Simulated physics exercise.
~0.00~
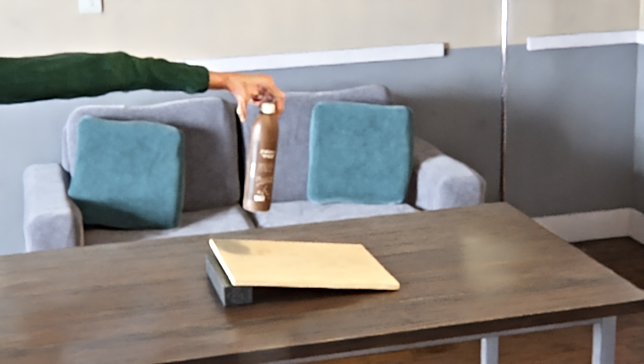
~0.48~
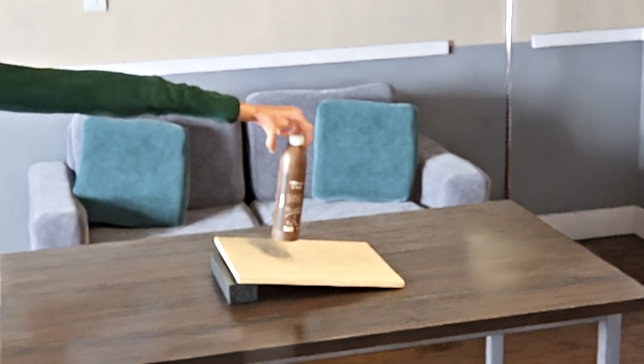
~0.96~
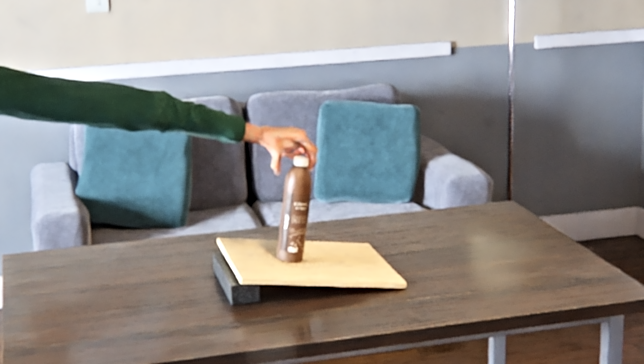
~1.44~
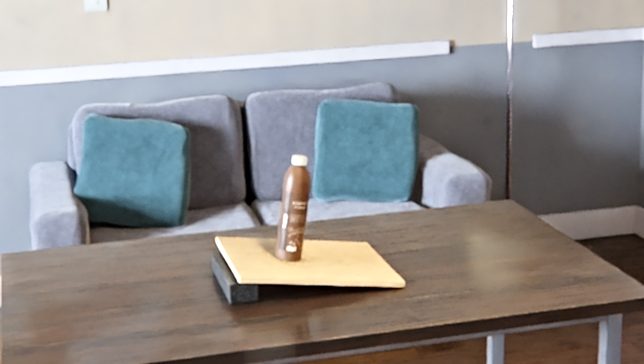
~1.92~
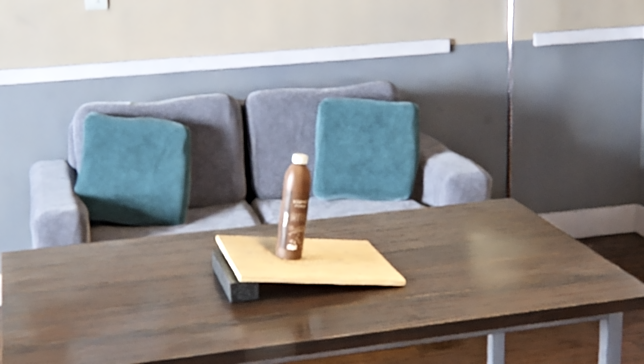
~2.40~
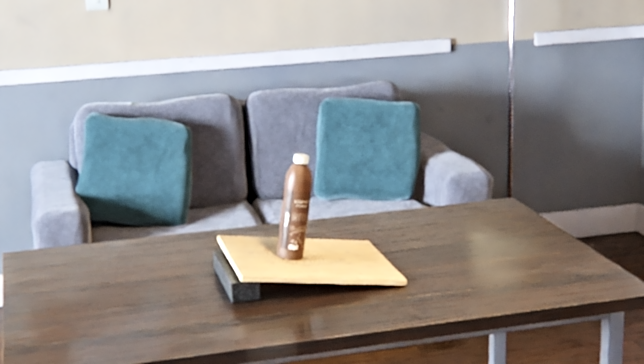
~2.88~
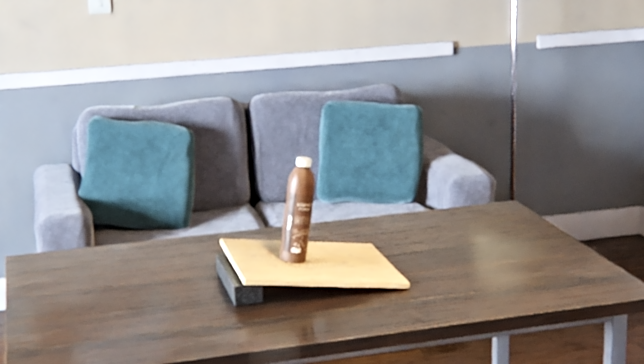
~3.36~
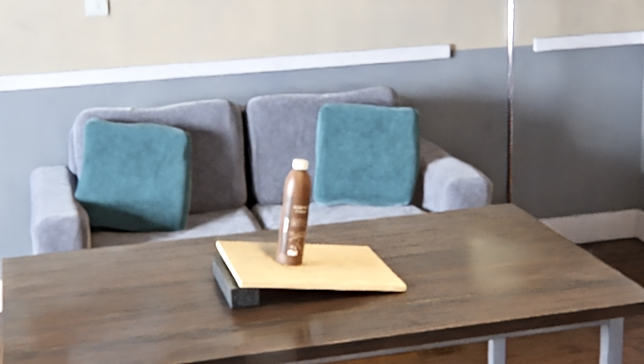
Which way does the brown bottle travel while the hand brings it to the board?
The bottle moves down, drifting a little to the right as well, until it stands on the sloping board.
